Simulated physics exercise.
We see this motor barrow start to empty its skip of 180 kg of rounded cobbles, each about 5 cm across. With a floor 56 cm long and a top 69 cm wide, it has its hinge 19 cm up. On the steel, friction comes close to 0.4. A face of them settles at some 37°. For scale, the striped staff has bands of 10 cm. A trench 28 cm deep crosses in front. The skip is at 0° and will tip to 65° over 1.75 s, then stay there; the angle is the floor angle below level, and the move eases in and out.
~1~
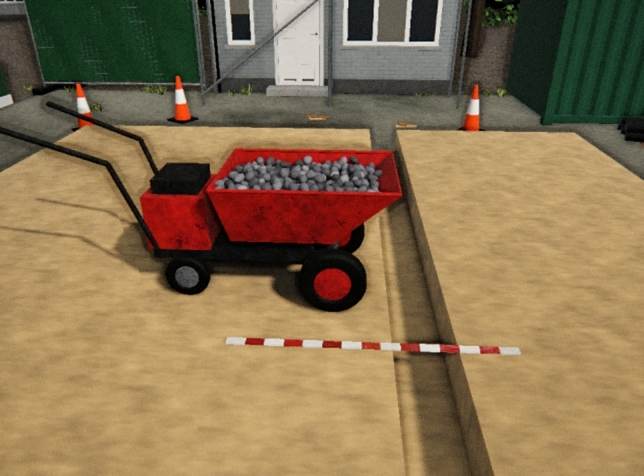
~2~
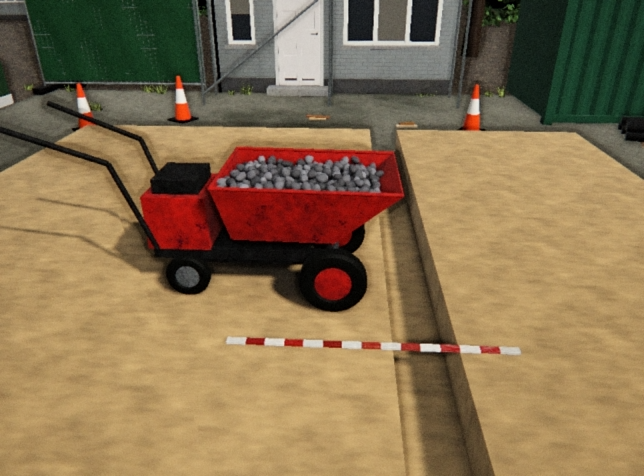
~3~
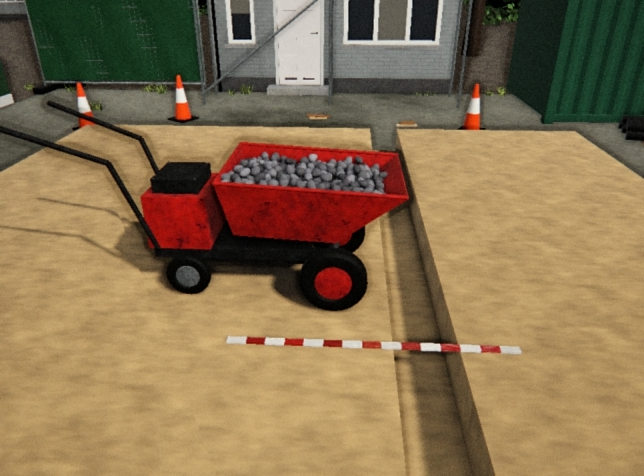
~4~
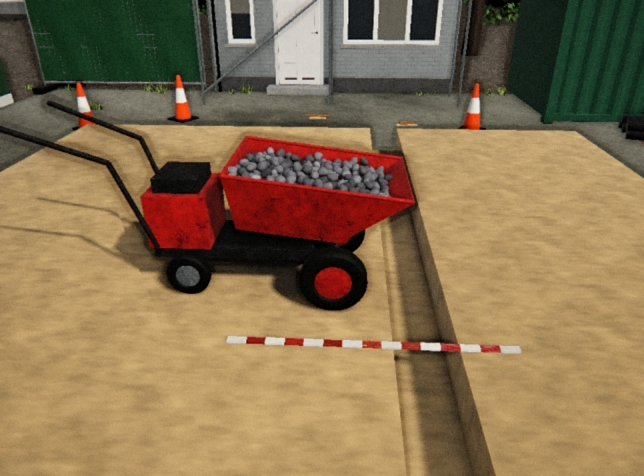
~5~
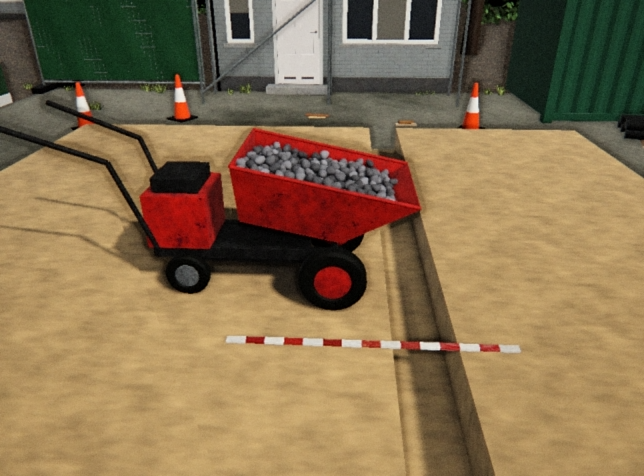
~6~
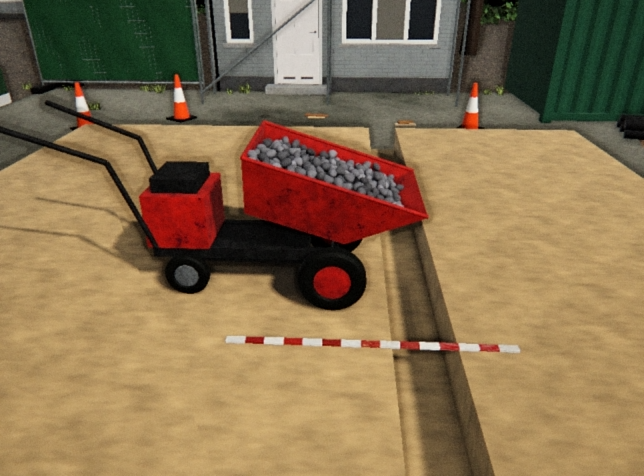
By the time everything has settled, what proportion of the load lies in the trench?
About 9 percent of the load.
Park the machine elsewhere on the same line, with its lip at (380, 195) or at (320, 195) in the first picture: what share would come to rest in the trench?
Near 50 and near 90 percent.
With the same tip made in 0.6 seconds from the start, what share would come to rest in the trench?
Something close to 5 per cent.
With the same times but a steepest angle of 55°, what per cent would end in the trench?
Then close to 30 per cent.
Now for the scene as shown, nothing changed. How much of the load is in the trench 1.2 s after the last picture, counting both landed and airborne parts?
Some 0 per cent of the load by that point.
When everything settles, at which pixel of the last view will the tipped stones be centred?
At about pixel (482, 281) in the last view.
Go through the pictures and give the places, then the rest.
In the first picture, the skip is at 0°, its lip at (402, 195); the top of the load is at (291, 171).
In the second picture, the skip is at 1°, its lip at (404, 196); the top of the load is at (287, 170).
In the third picture, lip at (408, 198), floor tilted 3°, highest stones at (269, 167).
In the fourth picture, lip at (414, 203), floor tilted 7°, highest stones at (265, 161).
In the fifth picture, lip at (421, 209), floor tilted 12°, highest stones at (268, 154).
In the sixth picture, lip at (428, 217), floor tilted 18°, highest stones at (271, 148).
Then, 0.7 s after the last picture the floor is at 55°, 100 % in the skip; the foremost stones are at (448, 253).
Then, 1.2 s after the last picture the floor is at 65°, 55 % in the skip, 1 % in the trench, 43 % past the trench; the foremost stones are at (549, 286).
Then, 1.6 s after the last picture the floor is at 65°, 32 % in the skip, 3 % in the trench, 65 % past the trench; the foremost stones are at (613, 290).
Then, 3.6 s after the last picture the floor is at 65°, 24 % in the skip, 9 % in the trench, 67 % past the trench; the foremost stones are past the picture's edge.
